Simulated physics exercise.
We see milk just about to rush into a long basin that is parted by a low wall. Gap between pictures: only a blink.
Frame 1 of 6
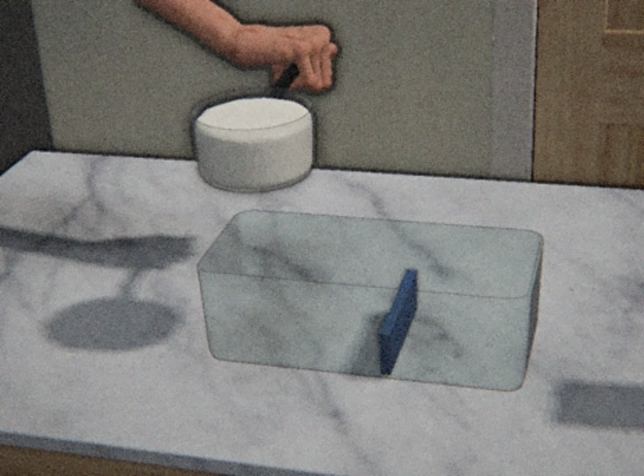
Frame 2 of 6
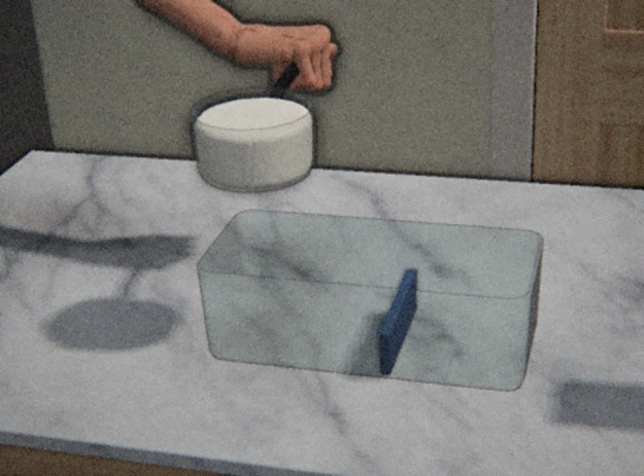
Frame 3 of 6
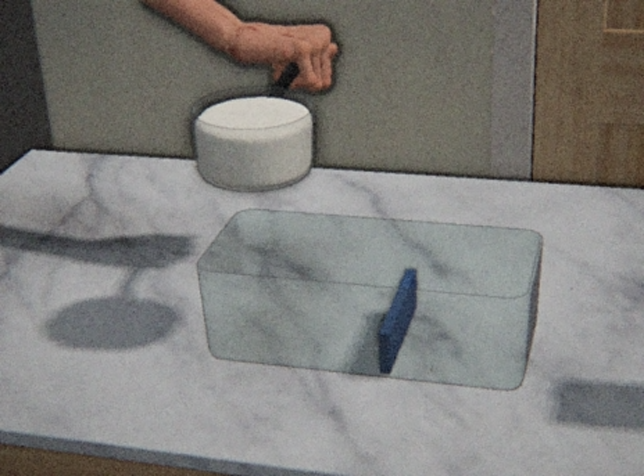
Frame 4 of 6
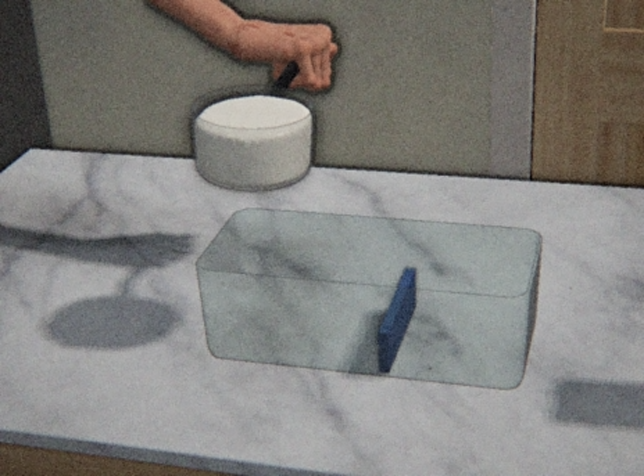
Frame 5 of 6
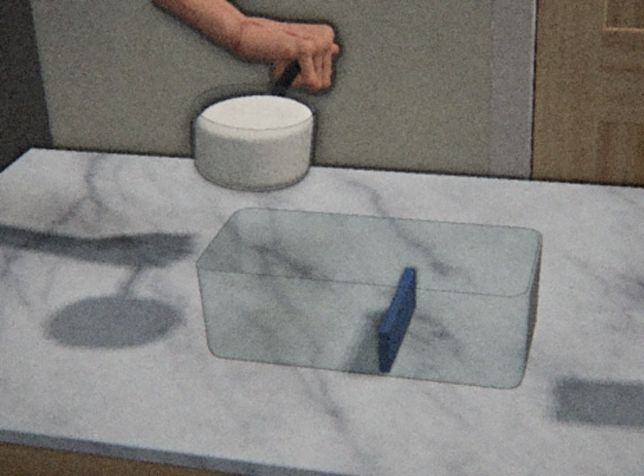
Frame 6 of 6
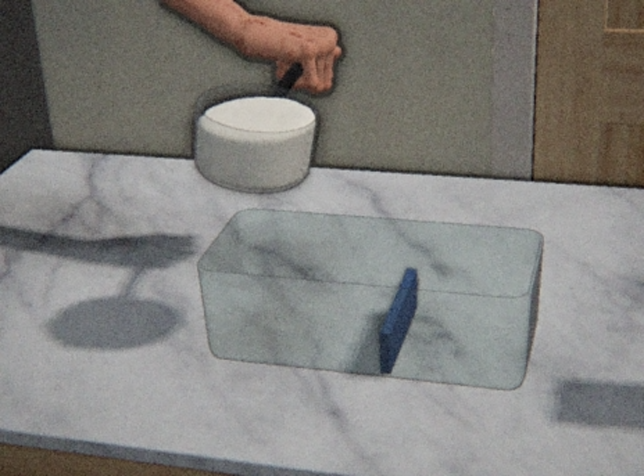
A hand holding a white pot of milk above a marble counter, tilting it slightly rightward behind a clear divided basin.
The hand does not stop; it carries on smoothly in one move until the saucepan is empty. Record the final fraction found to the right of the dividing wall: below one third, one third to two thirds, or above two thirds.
The right side is left with too little to make a third.
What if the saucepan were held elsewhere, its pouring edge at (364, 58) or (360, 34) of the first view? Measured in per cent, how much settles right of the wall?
Estimate: 90 per cent, then 90 per cent.
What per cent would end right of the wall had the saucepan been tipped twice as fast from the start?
Around 5 per cent ends up there.
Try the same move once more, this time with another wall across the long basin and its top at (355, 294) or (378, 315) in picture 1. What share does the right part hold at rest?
Around 75 percent in try one and around 55 percent in try two.
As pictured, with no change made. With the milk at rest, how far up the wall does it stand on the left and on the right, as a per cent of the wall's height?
About 40 per cent on the left and 10 per cent on the right.
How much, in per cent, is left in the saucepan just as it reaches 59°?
Close to 60 parts in a hundred remain.
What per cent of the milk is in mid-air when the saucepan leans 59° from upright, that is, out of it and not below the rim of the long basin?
Roughly 25 percent.
A moment on, the saucepan is tipped part way and 61 per cent is still to pour, 14 is left of the wall and 1 right of it.
Next, the saucepan is tipped on its side and 12 per cent is still to pour, 61 is left of the wall and 18 right of it.
Then the saucepan is tipped right over and 0 per cent is still to pour, 80 is left of the wall and 19 right of it.
Later the saucepan is tipped right over and 0 per cent is still to pour, 81 is left of the wall and 19 right of it.
Finally, 81 per cent lies left of the wall, 19 right of it and 1 outside.
